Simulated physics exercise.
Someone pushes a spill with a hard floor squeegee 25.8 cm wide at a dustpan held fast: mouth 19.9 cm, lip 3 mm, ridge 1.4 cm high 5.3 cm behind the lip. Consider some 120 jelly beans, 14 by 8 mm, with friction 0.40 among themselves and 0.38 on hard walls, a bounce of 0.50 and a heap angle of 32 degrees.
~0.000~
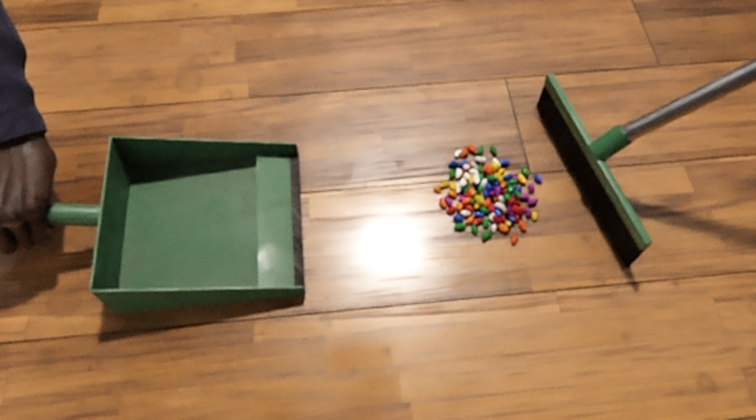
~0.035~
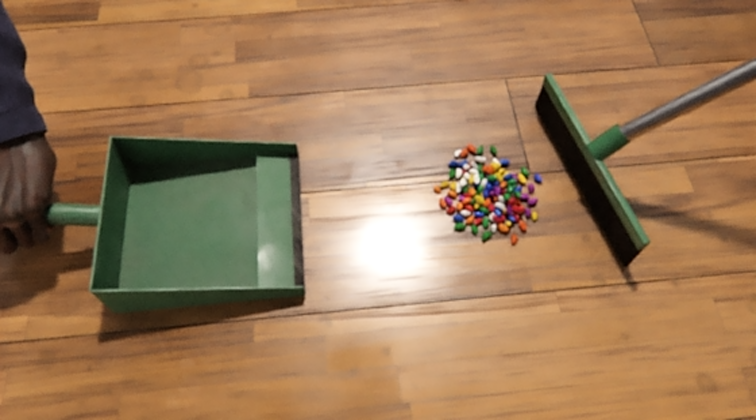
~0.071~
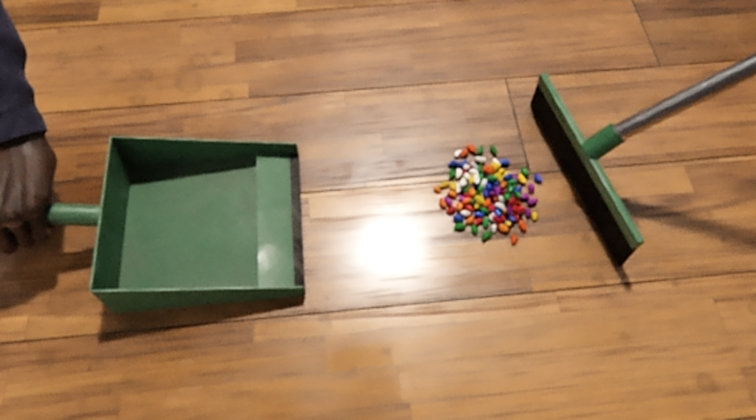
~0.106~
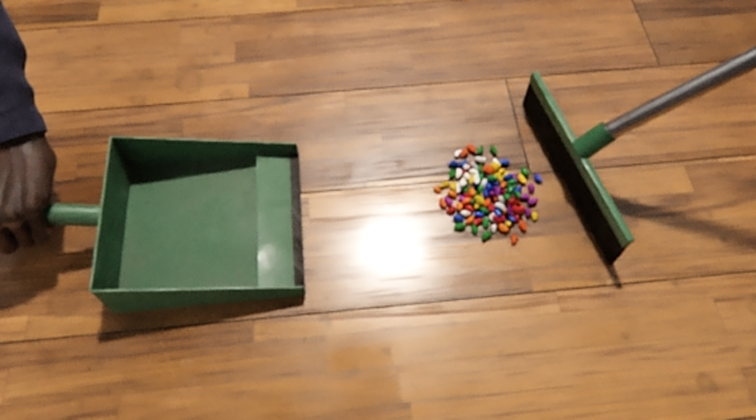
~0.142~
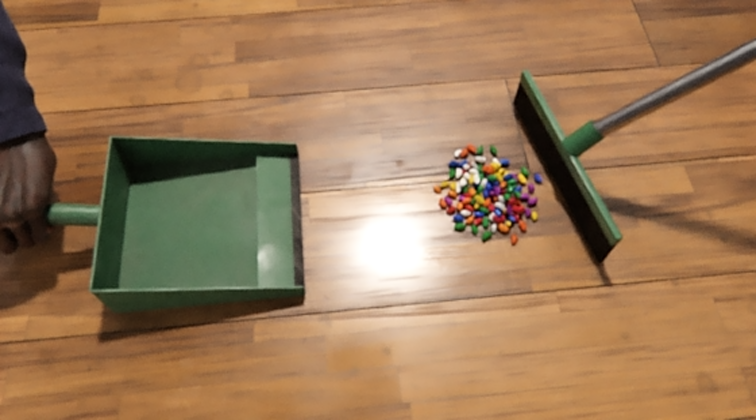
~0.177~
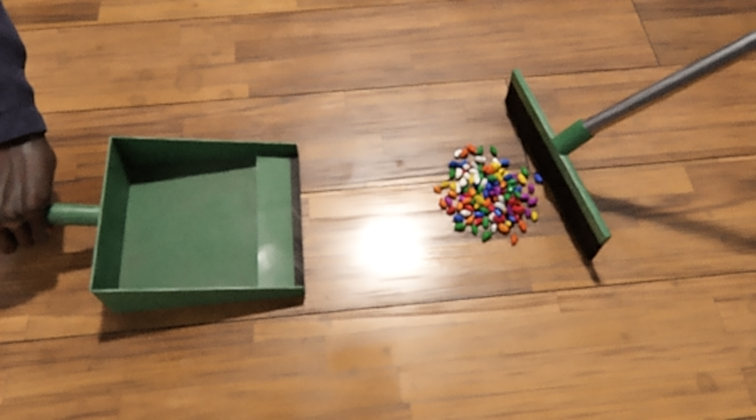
On a wooden floor, a green squeegee slides left toward colourful jelly beans near a held dustpan.
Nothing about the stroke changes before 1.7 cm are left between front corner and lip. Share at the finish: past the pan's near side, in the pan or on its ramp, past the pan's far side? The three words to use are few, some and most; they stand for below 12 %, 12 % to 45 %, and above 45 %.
Past the pan's near side: Few, in the pan or on its ramp: Few, past the pan's far side: Some.
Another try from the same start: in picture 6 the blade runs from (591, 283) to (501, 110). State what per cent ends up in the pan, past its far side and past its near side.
Pan 10 % / far 5 % / near 45 %.
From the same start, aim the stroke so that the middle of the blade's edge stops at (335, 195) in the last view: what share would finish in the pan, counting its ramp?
About 10 %.
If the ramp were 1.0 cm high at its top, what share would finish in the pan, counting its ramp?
About 0 %.
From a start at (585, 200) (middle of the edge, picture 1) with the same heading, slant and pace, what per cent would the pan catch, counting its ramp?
0 per cent, roughly.
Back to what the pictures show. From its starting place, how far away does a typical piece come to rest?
It works out to roughly 22 cm.
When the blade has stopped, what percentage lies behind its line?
Roughly 20 in a hundred.
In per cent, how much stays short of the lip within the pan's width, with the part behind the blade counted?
Roughly 75 in a hundred.
Then, at 0.57 s, middle of the blade 19 cm from the lip; 0 % over the lip, far side 0 %, near side 0 %.
After 0.83 s, middle of the blade 10 cm from the lip; 0 % over the lip, far side 10 %, near side 0 %.
Then, at 1.20 s, middle of the blade 4 cm from the lip; 0 % over the lip, far side 20 %, near side 5 %.
In the end, at 2.3 s, near side 5 %, pan 0 %, far side 20 %, in front of the lip or behind the blade 75 %.
